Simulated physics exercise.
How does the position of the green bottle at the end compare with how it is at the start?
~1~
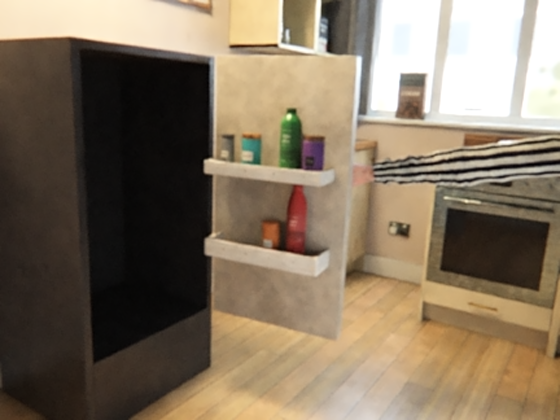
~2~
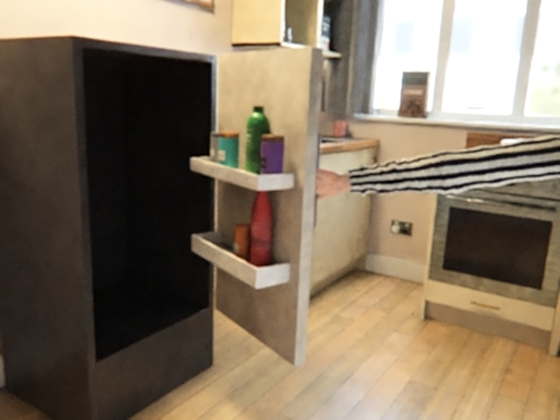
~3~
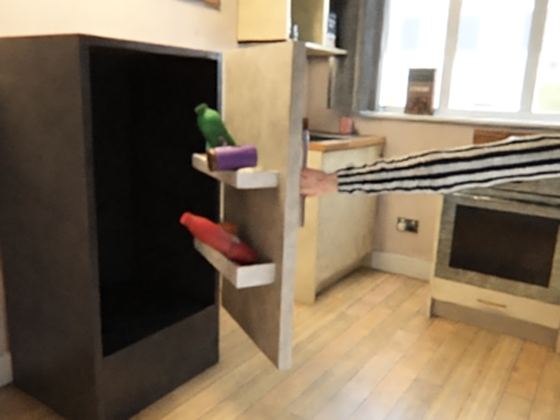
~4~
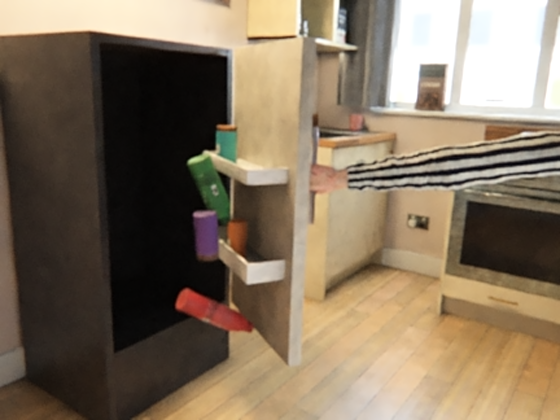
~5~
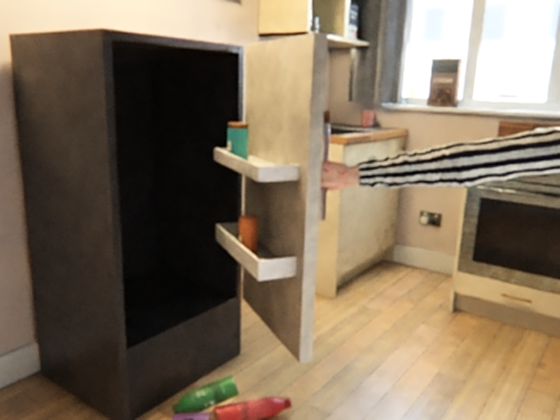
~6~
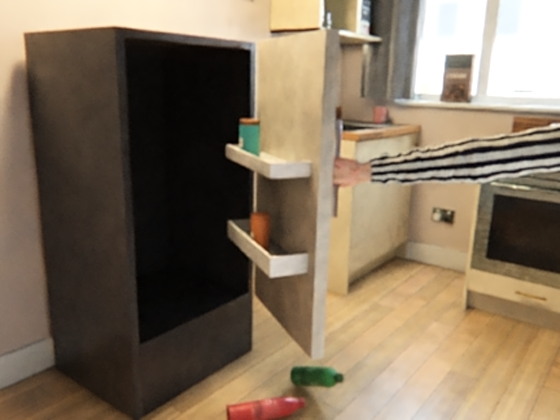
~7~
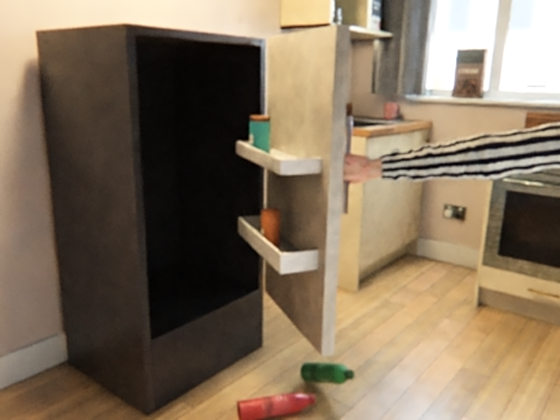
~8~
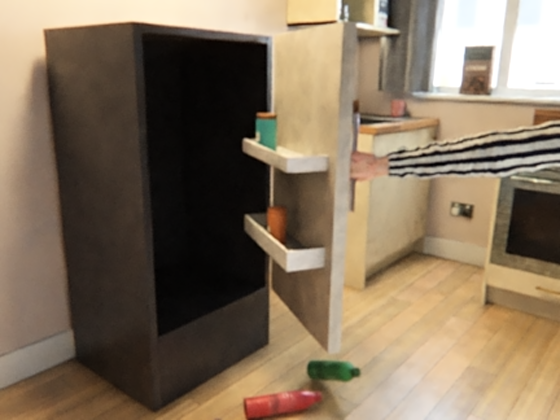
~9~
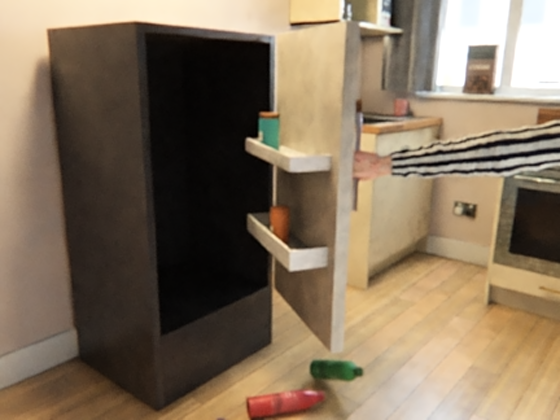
At the start the green bottle stands upright in the upper door rack, and at the end it lies on its side on the floor.
